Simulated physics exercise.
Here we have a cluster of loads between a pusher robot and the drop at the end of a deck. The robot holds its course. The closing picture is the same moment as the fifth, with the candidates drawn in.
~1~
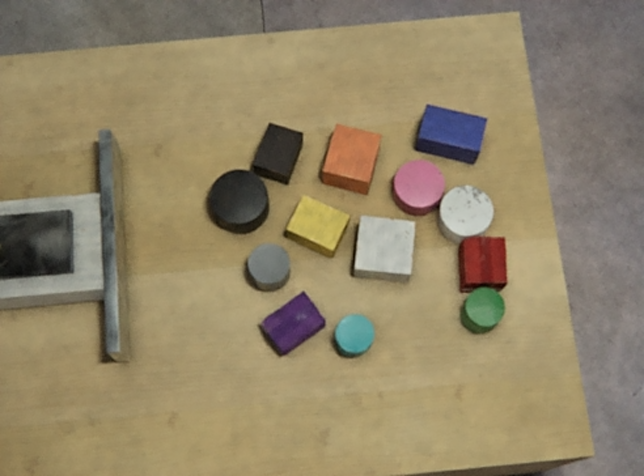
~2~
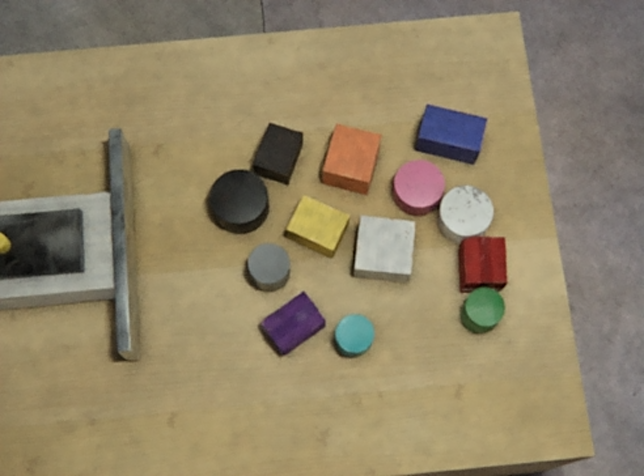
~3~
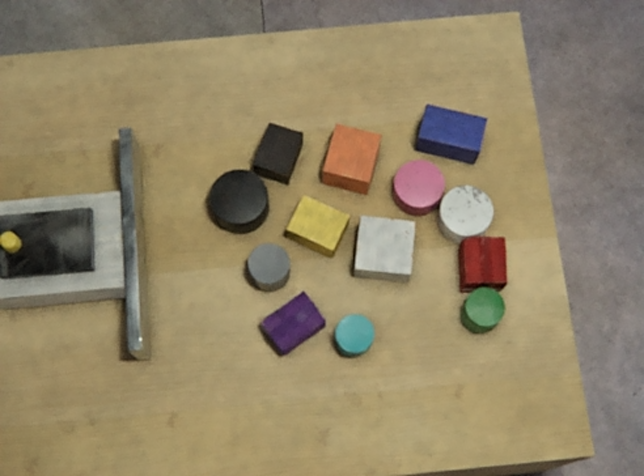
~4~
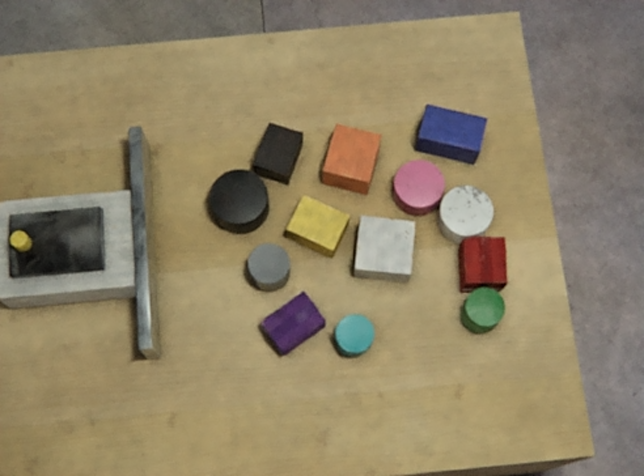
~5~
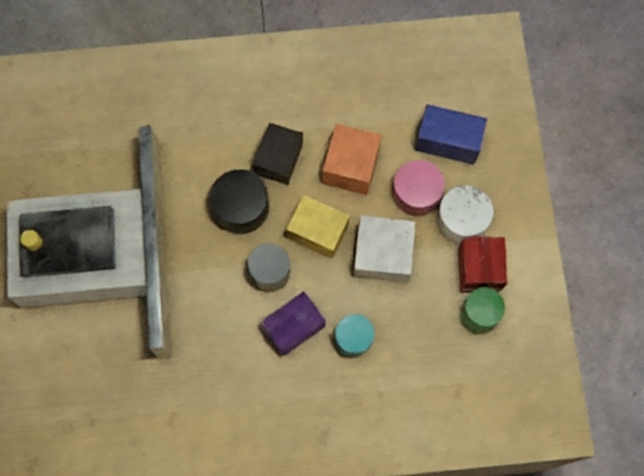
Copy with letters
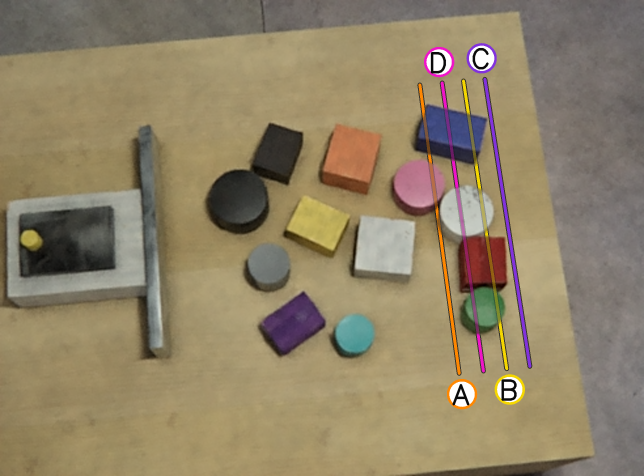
A grey pusher robot with a wide flat blade creeps rightward from the left edge of a wooden deck, its dark top and a yellow knob gradually coming into view. It edges closer to a cluster of colourful blocks and round pieces, which all stay still, untouched by the blade.
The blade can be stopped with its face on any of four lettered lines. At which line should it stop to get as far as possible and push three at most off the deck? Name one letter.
It should halt at D.
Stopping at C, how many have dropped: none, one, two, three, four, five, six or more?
Six or more.
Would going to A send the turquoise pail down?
No.
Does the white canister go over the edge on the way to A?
No.
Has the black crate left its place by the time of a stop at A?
Yes.
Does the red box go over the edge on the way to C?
Yes.
On the copy, A at (439, 223); B at (484, 219); C at (506, 217); D at (462, 221).
On D. First, robot (189, 230); black crate (285, 151); purple box (313, 323).
Then, robot (302, 219); red box (520, 256); blue crate (486, 125).
Finally, robot (389, 211); red box over the edge; blue crate over the edge; three fallen.
By contrast, A is within the limit but short; B drops five; C drops seven.
